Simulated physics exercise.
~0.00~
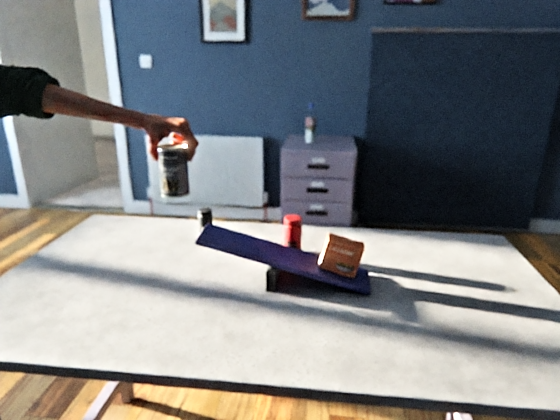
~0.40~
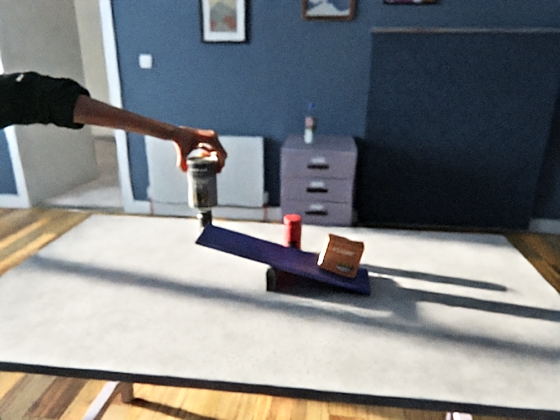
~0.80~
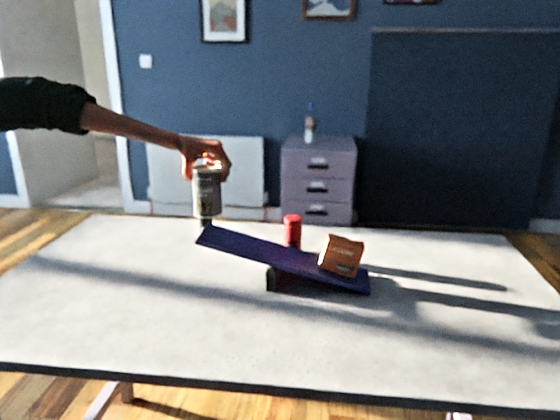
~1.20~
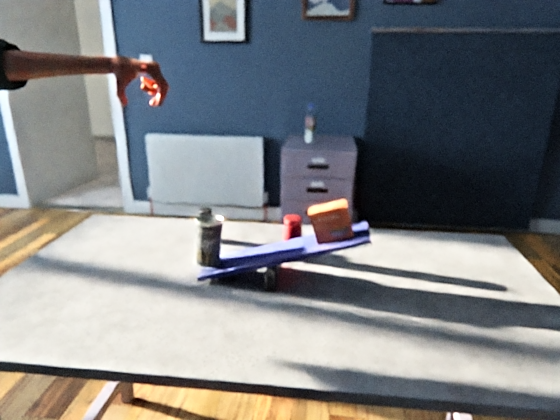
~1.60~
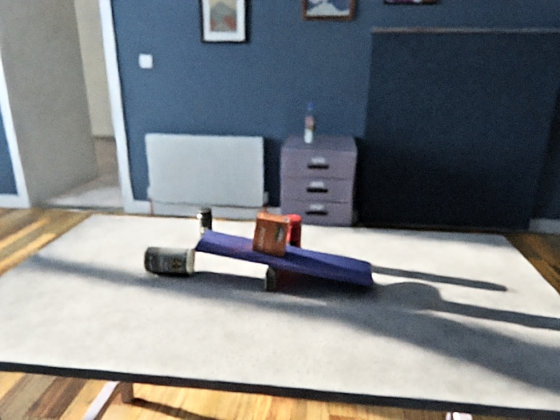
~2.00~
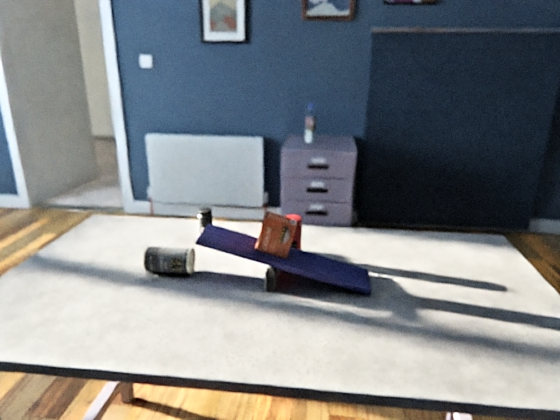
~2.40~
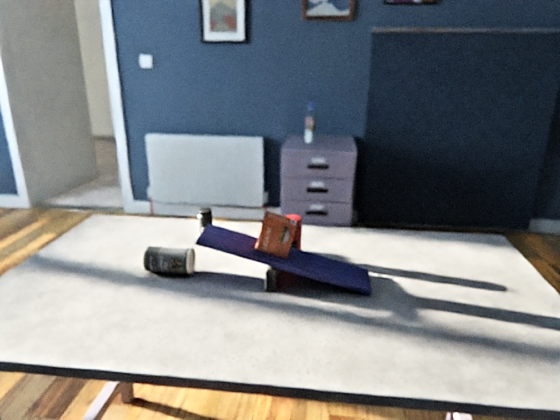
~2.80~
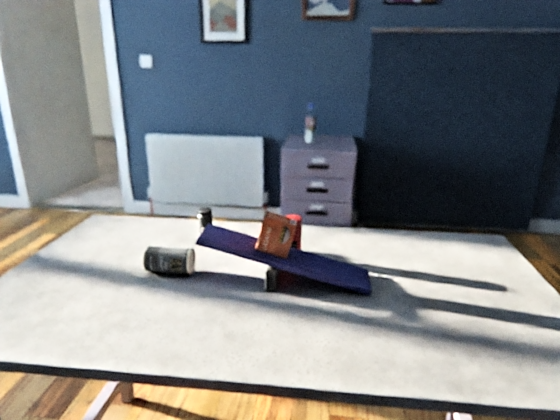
On a white table, a hand drops a grey tin onto a see-saw's raised left end, tipping it briefly before tin and packet topple.
